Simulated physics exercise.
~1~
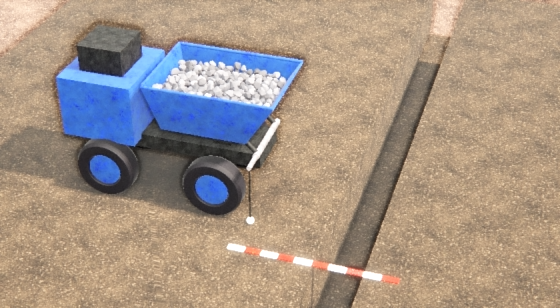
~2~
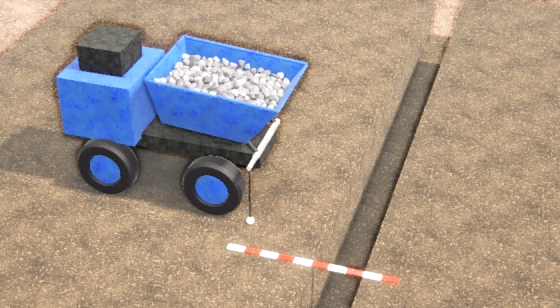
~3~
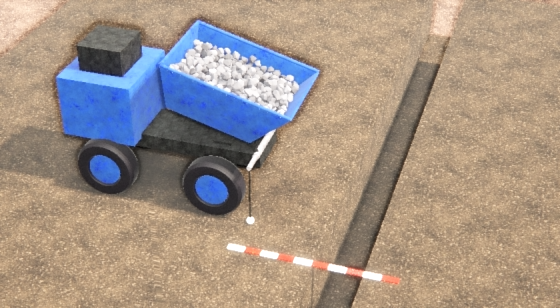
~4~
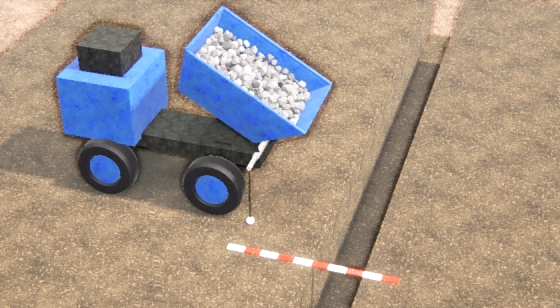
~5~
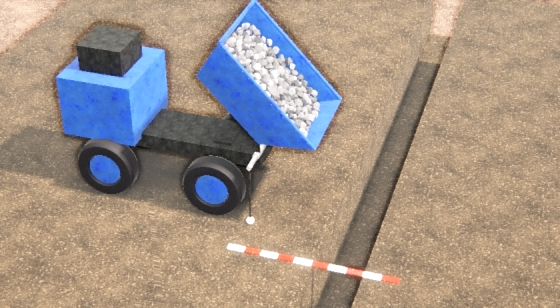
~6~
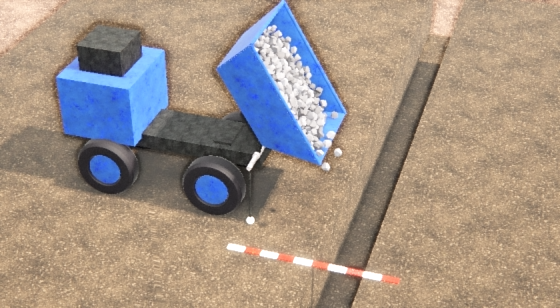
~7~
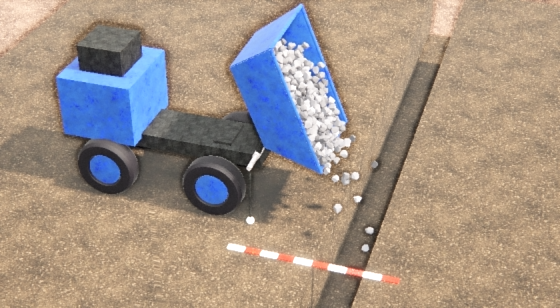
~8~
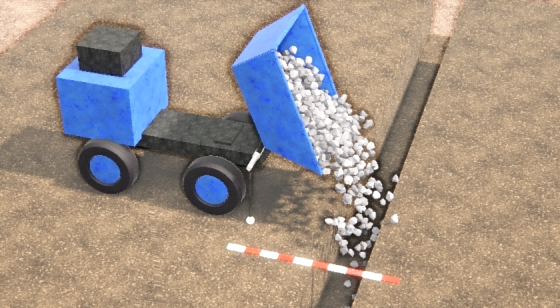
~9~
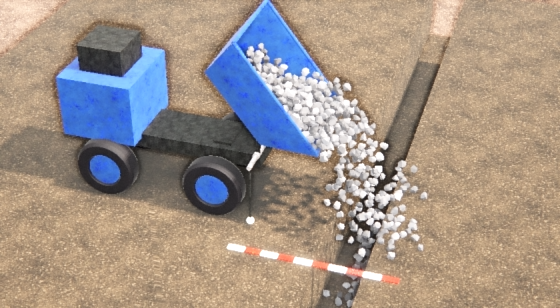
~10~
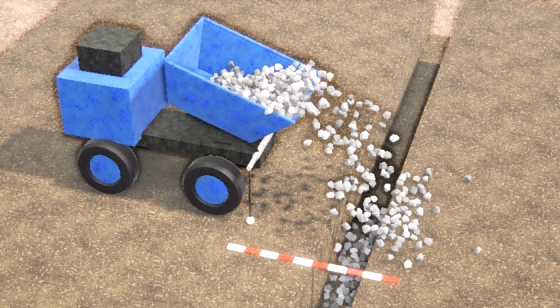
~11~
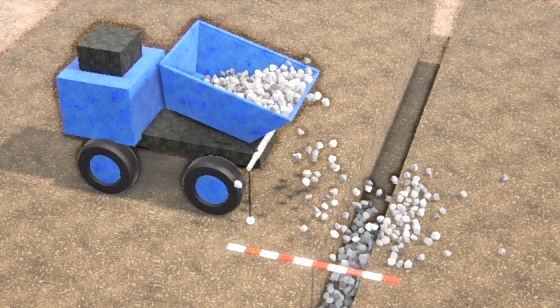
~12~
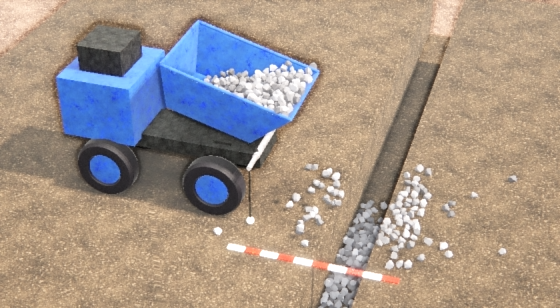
The blue skip of a toy-like dumper tipped up steeply to the right, spilling pale stones toward a narrow trench, then swung partway back down, leaving many stones still inside, some in the trench and others scattered on the ground either side.
